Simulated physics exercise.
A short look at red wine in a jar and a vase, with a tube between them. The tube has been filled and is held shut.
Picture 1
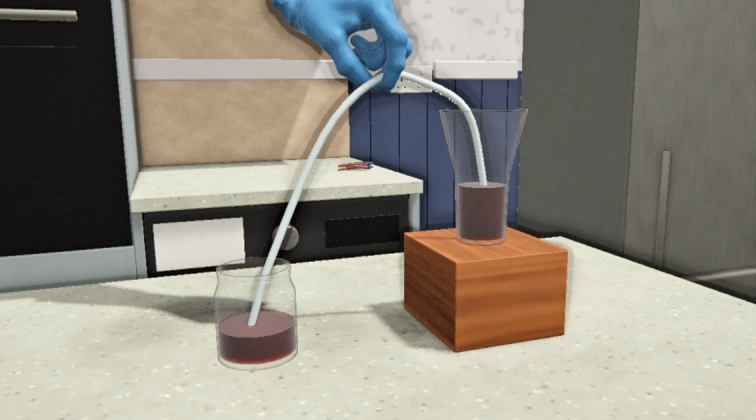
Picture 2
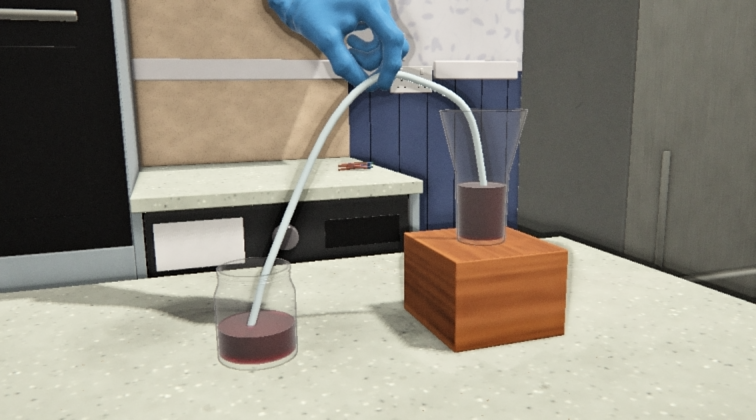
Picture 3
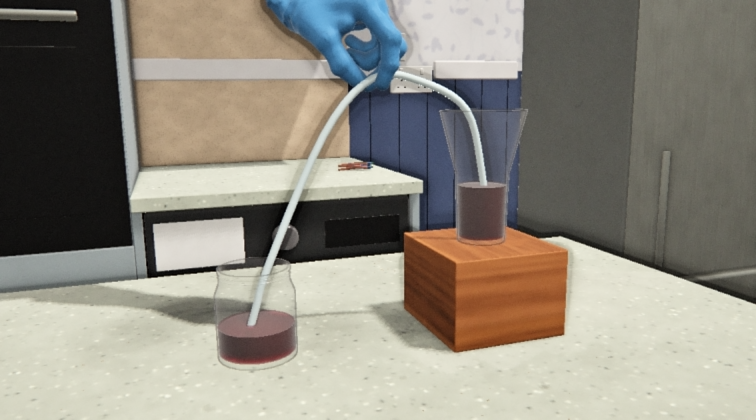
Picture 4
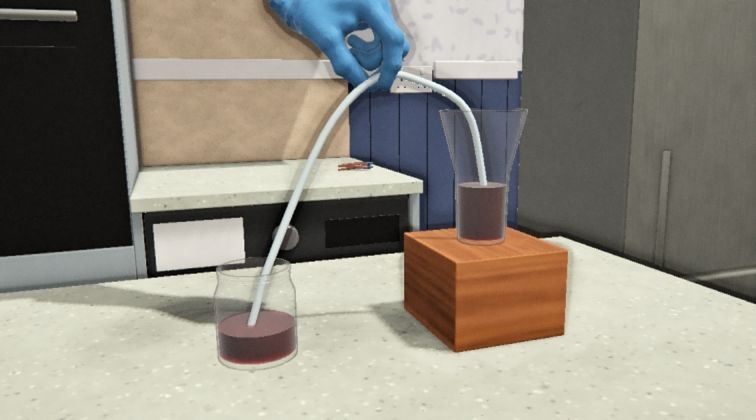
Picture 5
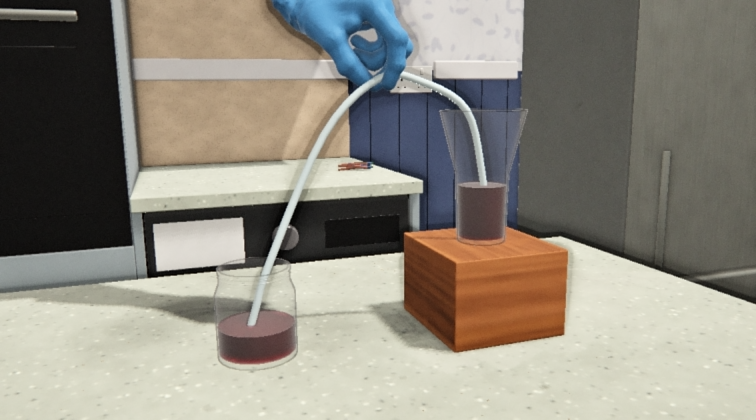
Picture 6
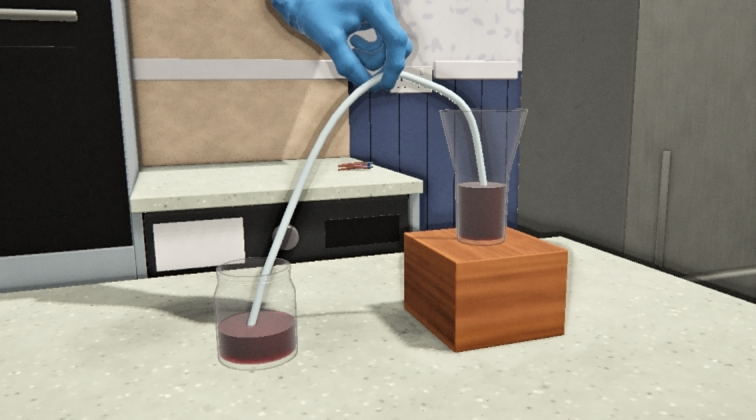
A blue-gloved hand stays almost still, pinching a pale tube that arches between a jar of red wine on the speckled countertop at left and a vase of wine on a wooden block at right; the liquid levels show no change.
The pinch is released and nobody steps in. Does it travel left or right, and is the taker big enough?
Flow is into the left one, and the taker stays below its rim.
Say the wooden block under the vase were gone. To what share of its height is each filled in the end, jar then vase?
About 40 and 25 per cent.
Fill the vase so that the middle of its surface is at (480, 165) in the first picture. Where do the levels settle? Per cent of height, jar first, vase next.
Roughly 65 per cent, then 10 per cent.
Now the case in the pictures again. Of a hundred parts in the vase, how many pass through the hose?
Close to 80 %.
Next, the jar is about a third full; the vase is about a third full.
After that, the jar is about half full; the vase is nearly empty.
Finally, the jar is about half full; the vase is nearly empty.
